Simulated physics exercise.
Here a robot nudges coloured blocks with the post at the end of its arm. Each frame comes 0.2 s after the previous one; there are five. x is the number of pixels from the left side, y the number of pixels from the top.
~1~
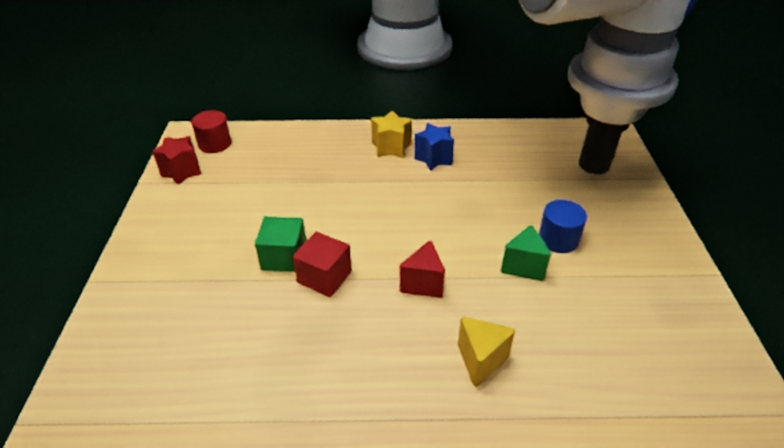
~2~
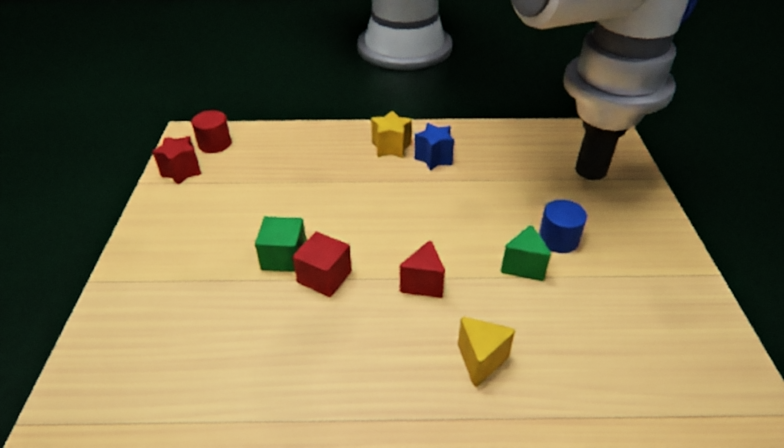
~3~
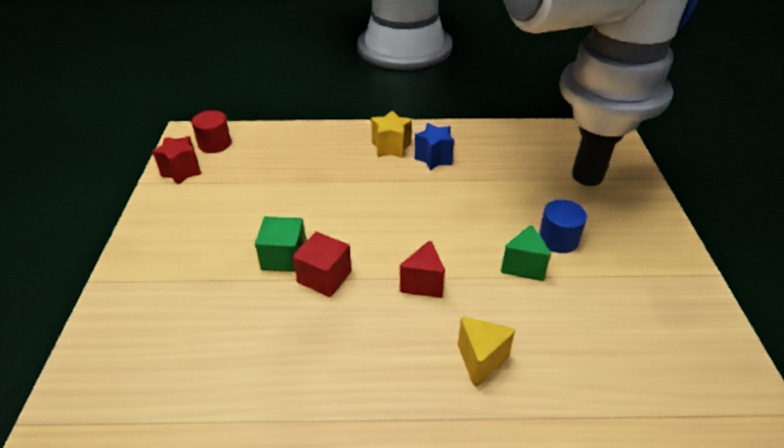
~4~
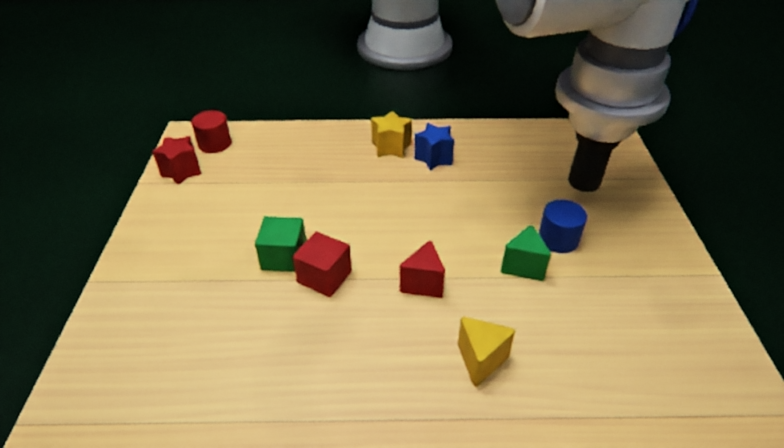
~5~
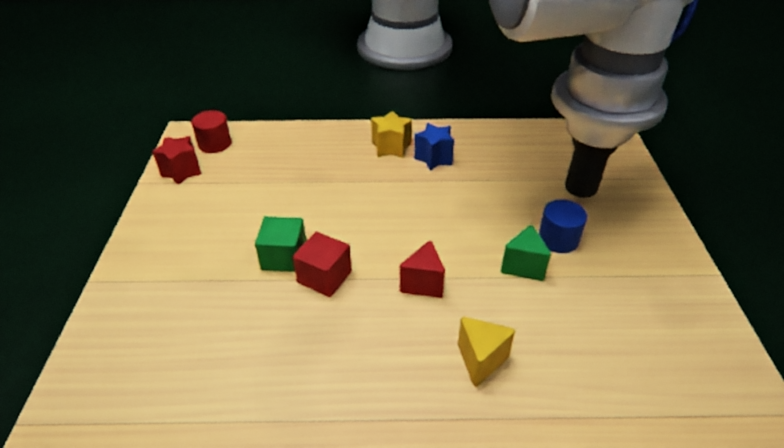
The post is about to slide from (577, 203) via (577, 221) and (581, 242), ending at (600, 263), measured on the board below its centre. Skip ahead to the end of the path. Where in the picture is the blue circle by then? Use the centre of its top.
In the picture, it is at (560, 230).
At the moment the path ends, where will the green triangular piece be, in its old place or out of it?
The green triangular piece does not move.
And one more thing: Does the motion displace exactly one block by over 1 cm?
Short answer: Yes.
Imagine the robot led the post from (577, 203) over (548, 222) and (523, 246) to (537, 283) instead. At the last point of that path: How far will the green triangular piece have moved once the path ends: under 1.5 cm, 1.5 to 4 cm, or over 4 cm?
The green triangular piece moves over 4 cm.
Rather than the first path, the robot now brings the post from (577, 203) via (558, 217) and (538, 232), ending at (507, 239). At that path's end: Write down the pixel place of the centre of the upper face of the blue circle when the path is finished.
It should be at (556, 235) by then.
What follows on the original path. Halfway along, post (582, 217); blue circle (561, 221).
At the end, post (606, 248); green triangular piece unmoved; blue circle (560, 230).
